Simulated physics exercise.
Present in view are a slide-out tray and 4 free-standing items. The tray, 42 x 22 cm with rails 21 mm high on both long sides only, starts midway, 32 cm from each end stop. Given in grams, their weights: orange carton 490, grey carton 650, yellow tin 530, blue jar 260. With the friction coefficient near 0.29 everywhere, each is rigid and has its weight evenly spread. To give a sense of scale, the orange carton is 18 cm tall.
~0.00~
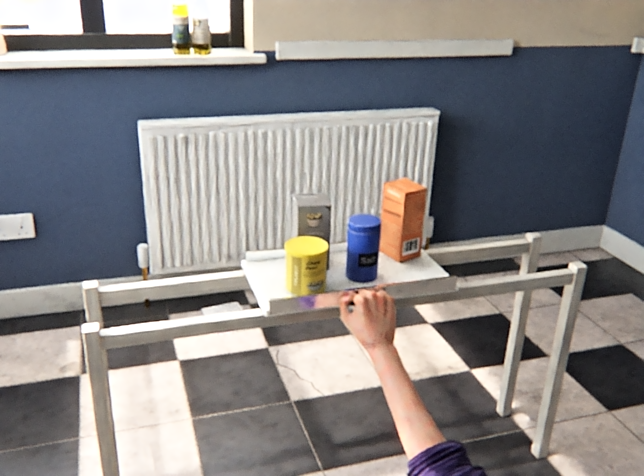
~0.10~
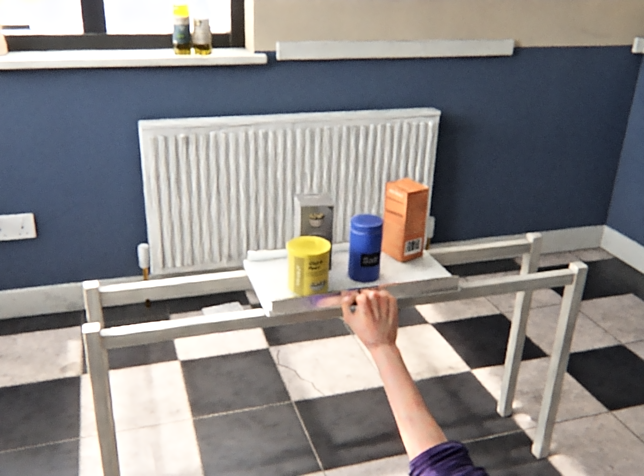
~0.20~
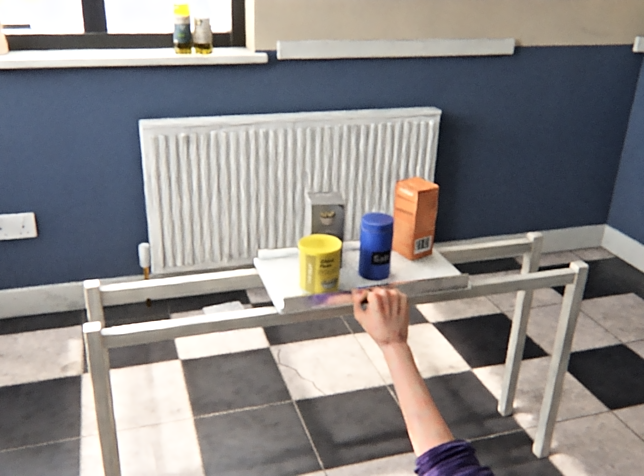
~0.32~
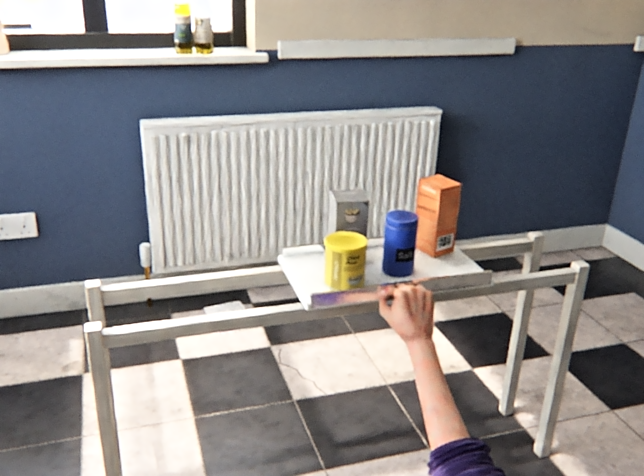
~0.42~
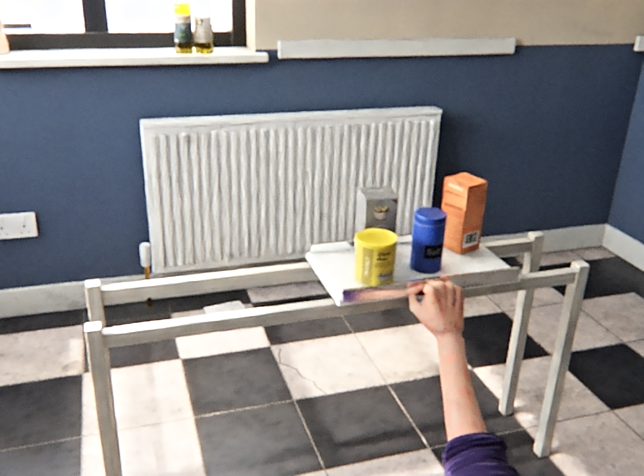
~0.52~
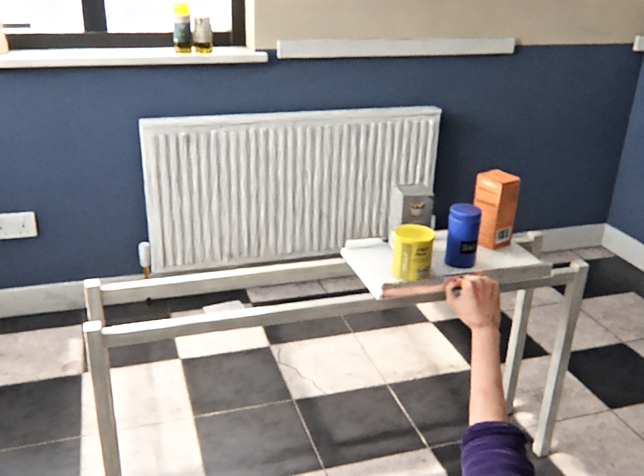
The video shows a hand sliding a white tray to the right along a white frame in front of a radiator, carrying a yellow tin, a blue jar, a grey carton and an orange carton along with it.
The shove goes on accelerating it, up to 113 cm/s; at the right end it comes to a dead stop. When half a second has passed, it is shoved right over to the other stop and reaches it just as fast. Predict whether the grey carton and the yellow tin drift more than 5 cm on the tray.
The grey carton holds steady. The yellow tin holds steady.
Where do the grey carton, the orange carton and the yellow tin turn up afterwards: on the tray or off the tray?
Final state - the grey carton stays within bounds; the orange carton ends out of bounds; the yellow tin stays within bounds.
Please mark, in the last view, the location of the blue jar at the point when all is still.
Its middle settles close to pixel (593, 405).
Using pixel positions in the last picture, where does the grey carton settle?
It winds up close to (167, 245).
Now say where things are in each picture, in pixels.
Tray midway; grey carton (311, 232); yellow tin (306, 267), in the first frame.
Tray midway; orange carton (404, 220); blue jar (365, 248), in the second frame.
Tray has slid 3 cm right; orange carton (414, 218); blue jar (376, 246), in the third frame.
Tray has slid 8 cm right; orange carton (436, 216); blue jar (400, 244), in the fourth frame.
Tray has slid 15 cm right; orange carton (462, 213); blue jar (428, 240), in the fifth frame.
Tray has slid 24 cm right; grey carton (411, 221); yellow tin (412, 254), in the sixth frame.
After 0.82 s, tray has slid 32 cm right; orange carton now off the tray; grey carton moved 17 cm near (505, 212); yellow tin moved 17 cm near (512, 242).
After 1.22 s, tray has slid 31 cm right; blue jar now off the tray; grey carton moved 21 cm near (515, 211); yellow tin moved 21 cm near (522, 241).
After 1.82 s, tray has slid 6 cm right; grey carton moved 21 cm near (422, 220); yellow tin moved 21 cm near (423, 252).
After 2.22 s, tray has slid 31 cm left; grey carton moved 21 cm near (268, 235); yellow tin moved 21 cm near (258, 271).
In the end (3.0 s), off the tray, orange carton and blue jar; the other 2 under 5 cm from the start. In the last view, grey carton near (167, 245), yellow tin near (151, 284).
